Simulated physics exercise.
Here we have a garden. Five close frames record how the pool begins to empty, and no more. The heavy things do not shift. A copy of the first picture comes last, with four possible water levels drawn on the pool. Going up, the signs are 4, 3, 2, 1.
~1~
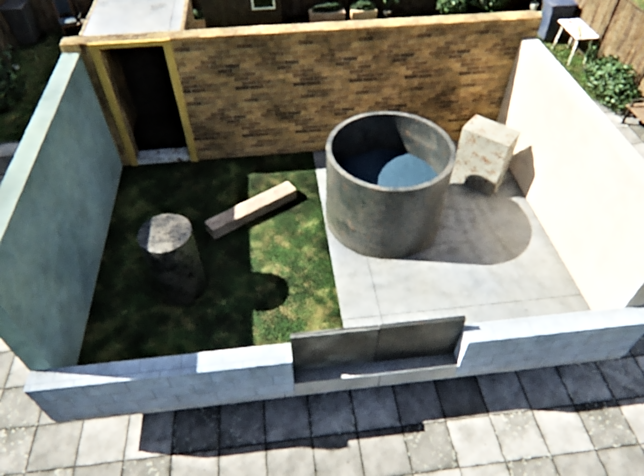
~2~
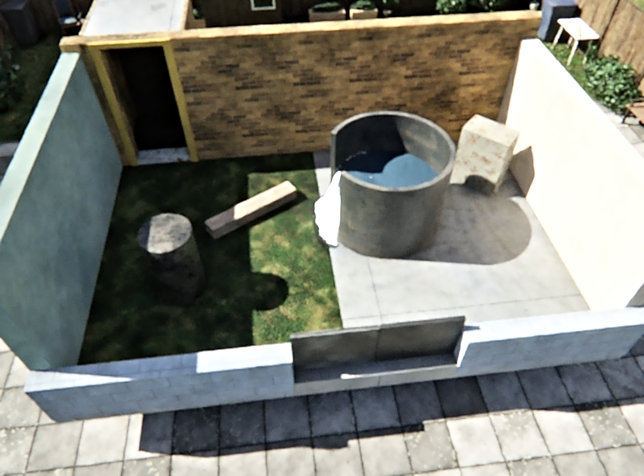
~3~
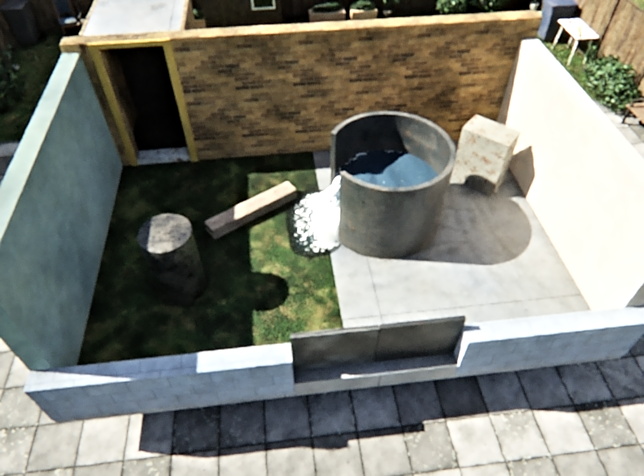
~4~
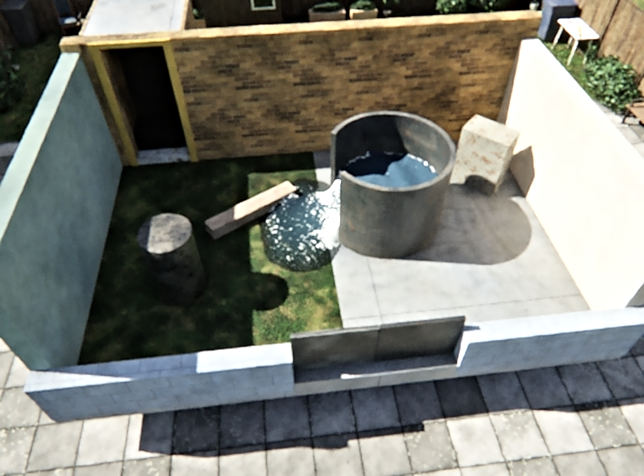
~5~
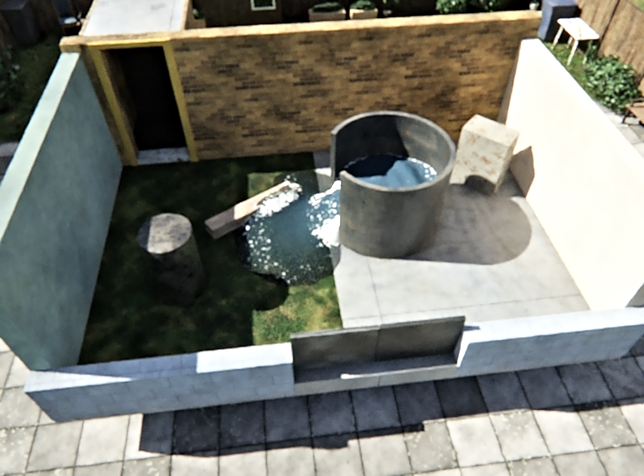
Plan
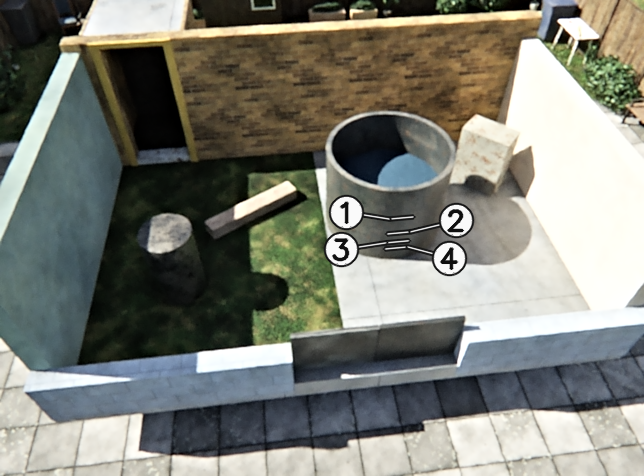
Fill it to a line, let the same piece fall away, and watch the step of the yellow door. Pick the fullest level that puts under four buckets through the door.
Go for 1.
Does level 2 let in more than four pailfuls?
No, not at all.
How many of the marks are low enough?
All of the four.
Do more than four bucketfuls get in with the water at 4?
No.
On the marked copy, 1 at (401, 217); 2 at (398, 232); 3 at (397, 241); 4 at (396, 247); from the bottom up 4, 3, 2, 1.
For level 1, a splash gets over, under a bucket.
For level 2, nothing gets over.
For level 3, nothing gets over.
For level 4, nothing gets over.
